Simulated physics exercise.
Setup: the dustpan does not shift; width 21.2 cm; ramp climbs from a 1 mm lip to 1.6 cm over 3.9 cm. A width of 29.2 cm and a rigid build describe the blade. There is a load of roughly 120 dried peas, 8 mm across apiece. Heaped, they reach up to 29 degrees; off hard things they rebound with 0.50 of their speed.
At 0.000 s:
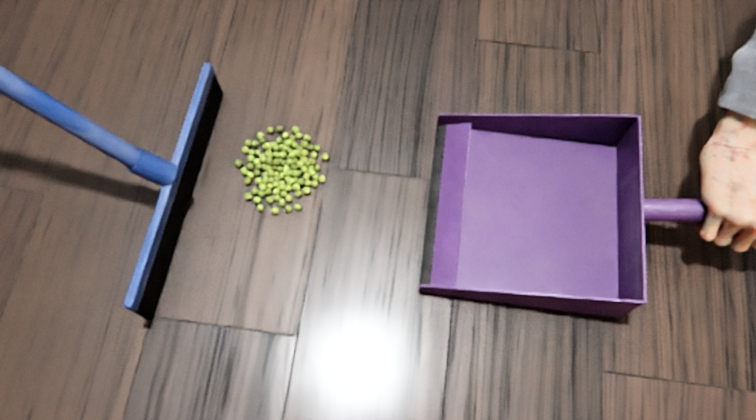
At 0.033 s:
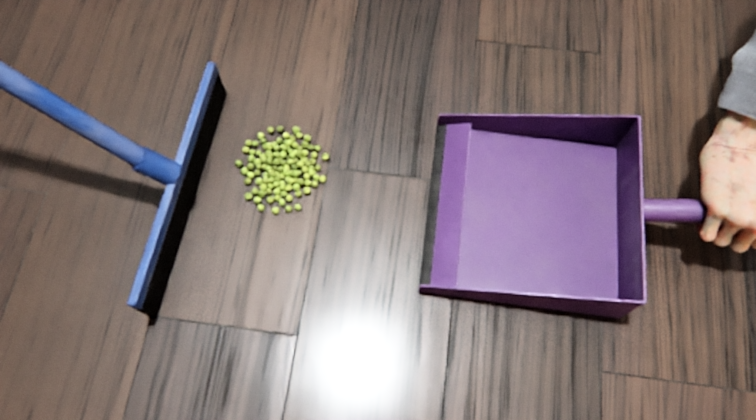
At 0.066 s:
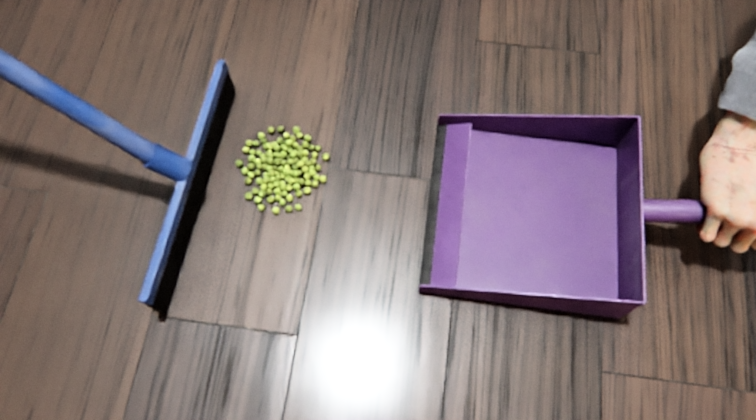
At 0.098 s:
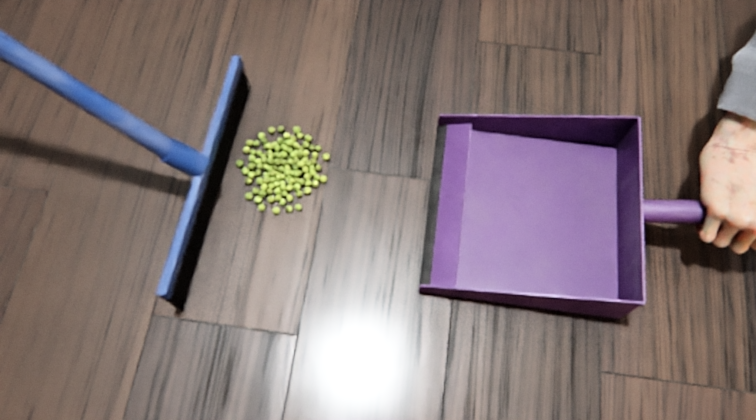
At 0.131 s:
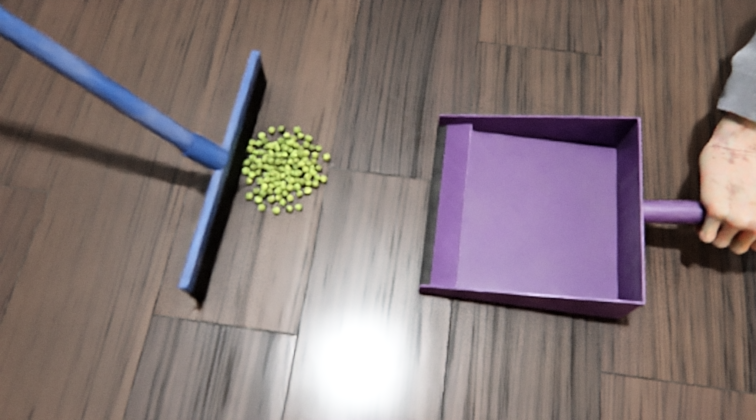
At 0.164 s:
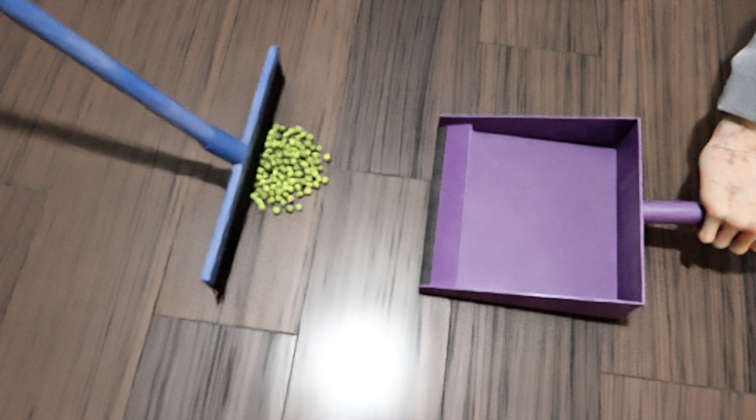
On a dark wood floor, a blue-handled broom sliding right into a pile of green peas, a hand holding a purple dustpan still.
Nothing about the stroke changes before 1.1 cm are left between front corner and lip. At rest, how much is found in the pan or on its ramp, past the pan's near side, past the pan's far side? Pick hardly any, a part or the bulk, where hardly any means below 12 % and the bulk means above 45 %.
Pan: A part; near side: Hardly any; far side: A part.
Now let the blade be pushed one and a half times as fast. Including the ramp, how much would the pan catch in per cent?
Then around 35 per cent.
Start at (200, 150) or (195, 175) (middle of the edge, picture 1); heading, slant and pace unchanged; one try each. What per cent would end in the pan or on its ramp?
Estimates: 20 percent and 20 percent.
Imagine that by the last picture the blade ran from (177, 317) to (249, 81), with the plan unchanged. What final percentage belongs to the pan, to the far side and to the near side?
The pan gets 45, the far side 5 and the near side 0.
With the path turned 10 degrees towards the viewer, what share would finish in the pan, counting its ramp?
The pan, ramp included, would get around 30 per cent.
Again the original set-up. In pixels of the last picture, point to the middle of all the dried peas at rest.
Resting centre estimate: Around (437, 158).
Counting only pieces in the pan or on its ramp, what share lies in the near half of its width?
Close to 10 %.
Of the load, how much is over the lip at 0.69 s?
Over the lip by then: Approx. 30 %.
After 0.33 s, middle of the blade 11 cm from the lip; 0 % over the lip, far side 10 %, near side 0 %.
After 0.44 s, middle of the blade 5 cm from the lip; 0 % over the lip, far side 20 %, near side 0 %.
Then, at 0.69 s, middle of the blade 2 cm from the lip; 30 % over the lip, far side 25 %, near side 0 %.
By 1.5 s all is still; pan 20 %, near side 0 %, far side 25 %, in front of the lip or behind the blade 55 %.
